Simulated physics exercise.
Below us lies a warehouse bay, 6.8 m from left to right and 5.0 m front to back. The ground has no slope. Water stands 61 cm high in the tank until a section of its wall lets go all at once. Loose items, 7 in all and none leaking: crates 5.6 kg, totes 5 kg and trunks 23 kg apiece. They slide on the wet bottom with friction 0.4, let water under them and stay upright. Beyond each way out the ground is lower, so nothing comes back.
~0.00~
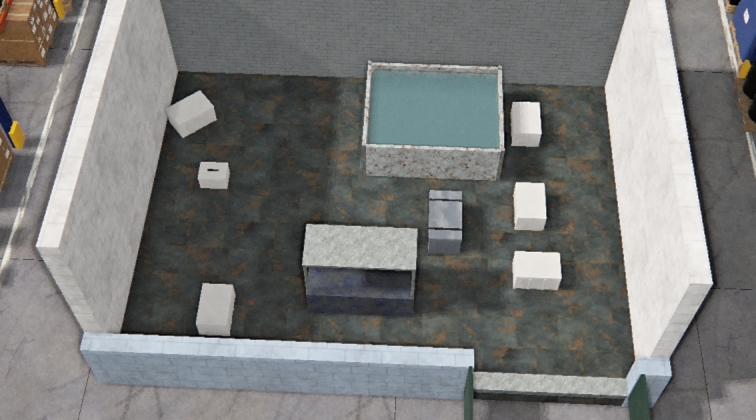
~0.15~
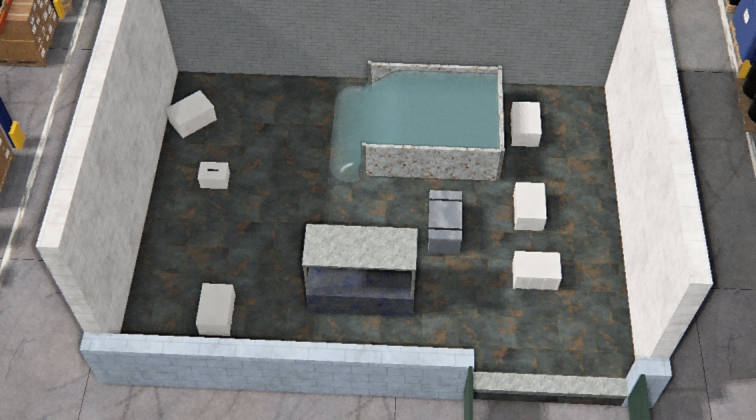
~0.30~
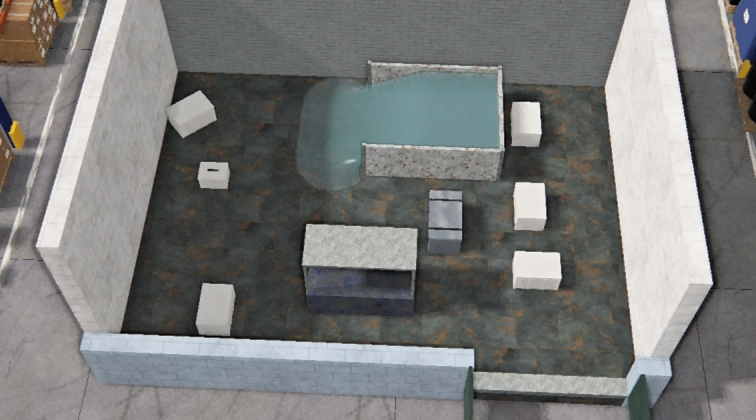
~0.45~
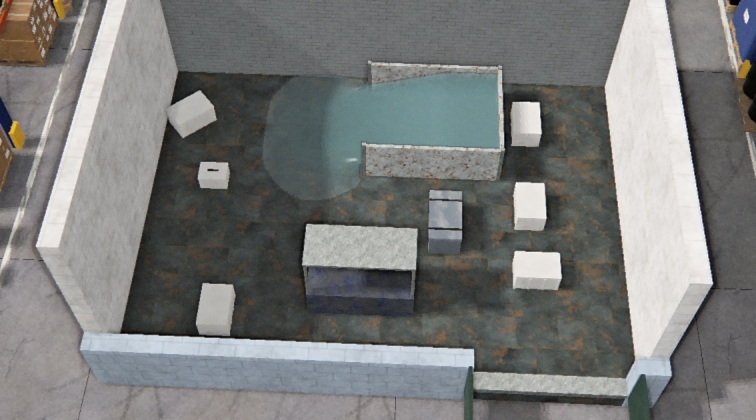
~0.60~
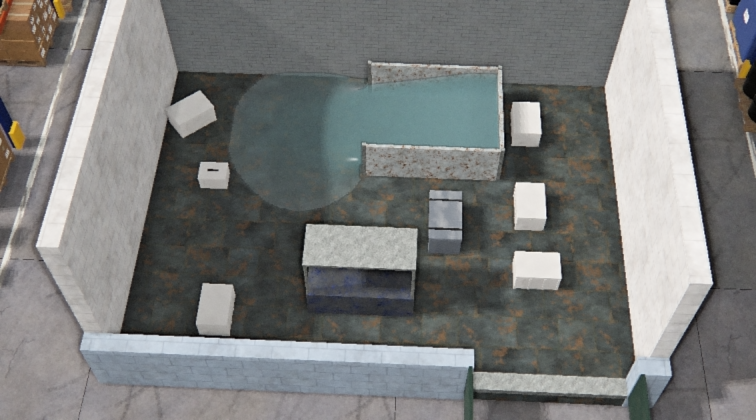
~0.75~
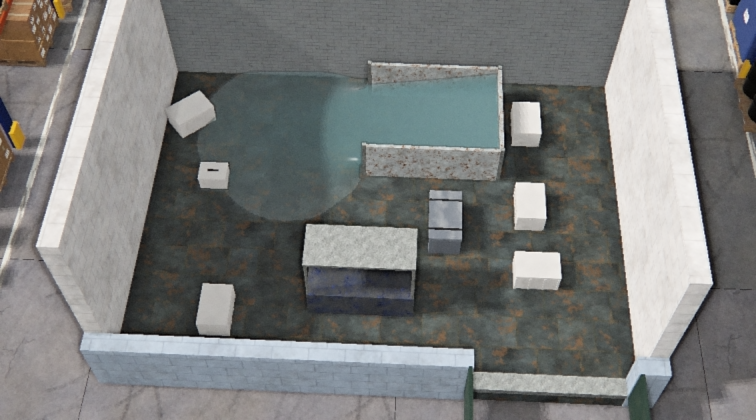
Water pours out through the open left side of a raised stone-walled tank and spreads leftward in a widening rounded sheet across the dark floor of a walled bay, while the pale blocks and counter around it stay still.
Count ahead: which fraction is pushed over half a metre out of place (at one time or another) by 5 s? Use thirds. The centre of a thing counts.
That comes to one to two thirds.
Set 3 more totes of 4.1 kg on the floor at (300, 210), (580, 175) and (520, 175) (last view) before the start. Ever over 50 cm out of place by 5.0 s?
In that order: More, short of it, less.
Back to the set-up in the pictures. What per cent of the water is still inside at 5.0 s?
Some 100 per cent remains.
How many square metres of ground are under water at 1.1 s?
Roughly 11.5 m2.
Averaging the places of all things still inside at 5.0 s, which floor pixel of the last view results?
At about (410, 255).
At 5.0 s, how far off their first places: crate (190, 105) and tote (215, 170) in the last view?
In that order: 300 cm, 250 cm.
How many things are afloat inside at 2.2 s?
I count 2.
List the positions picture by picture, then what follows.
In the first picture, a crate at (190, 108) rests on the ground; a crate at (531, 200) rests on the ground; 3.0 m2 under water; 0 of 7 have shifted.
In the second picture, a crate at (190, 108), on the bottom; a crate at (531, 200), on the bottom; 3.9 m2 under water; 0 of 7 have shifted.
In the third picture, a crate at (190, 108) rests on the ground; a crate at (531, 200), on the bottom; water covers 4.9 m2; 0 of 7 have shifted.
In the fourth picture, a crate at (190, 108), on the bottom; a crate at (531, 200) rests on the ground; water covers 6.2 m2; 0 of 7 have shifted.
In the fifth picture, a crate at (190, 108) rests on the ground; a crate at (531, 200) rests on the ground; 7.5 m2 under water; 0 of 7 have shifted.
In the sixth picture, a crate at (190, 107) rests on the ground; a crate at (531, 200), on the bottom; 8.8 m2 under water; 0 of 7 have shifted.
After 1.1 s 0 of 7 are over 50 cm from their spots; 1 afloat.
After 2.2 s 1 of 7 are over 50 cm from their spots; 2 afloat.
After 3.5 s 2 of 7 are over 50 cm from their spots; 3 afloat.
After 5.0 s 3 of 7 are over 50 cm from their spots, and 3 have been at some point; 3 afloat.
